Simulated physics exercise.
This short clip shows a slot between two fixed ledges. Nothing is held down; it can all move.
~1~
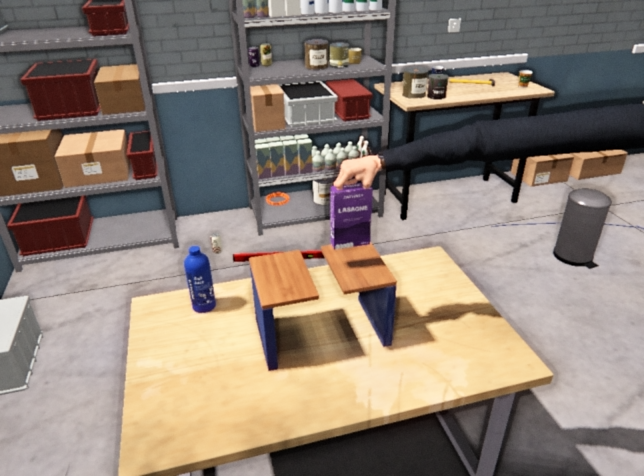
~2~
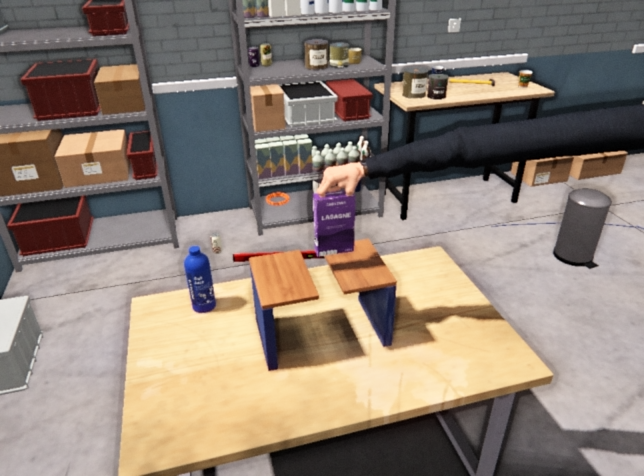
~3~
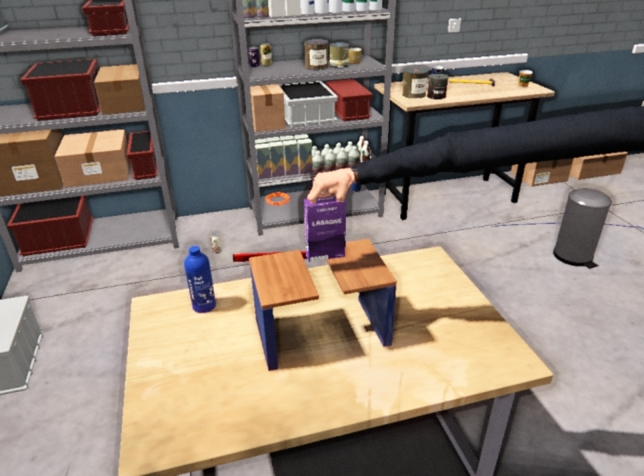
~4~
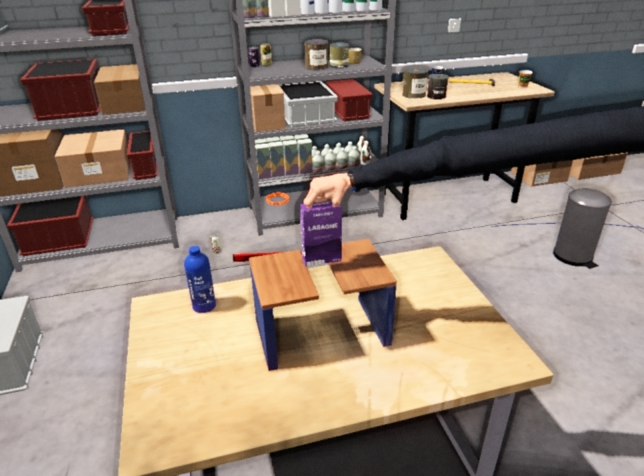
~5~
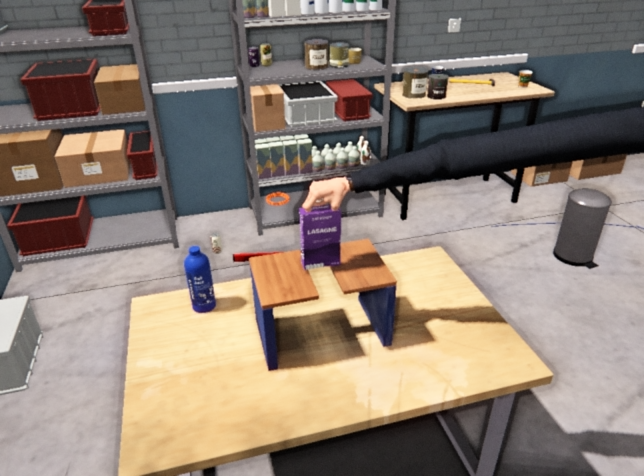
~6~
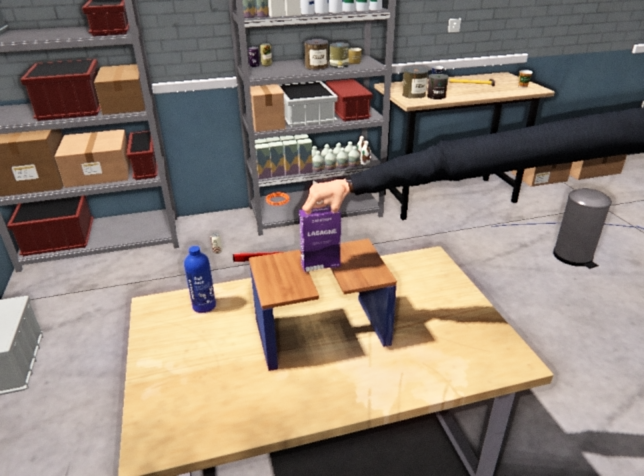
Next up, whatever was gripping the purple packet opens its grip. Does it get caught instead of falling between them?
It is going to fail to pass.
Then, 0.20 s after the last picture, nothing has stirred.
Then, 0.70 s after the last picture, purple packet resting near (321, 242).
At rest, both in place. Seen from the same camera at the end, purple packet near (321, 242). The packet lodges.
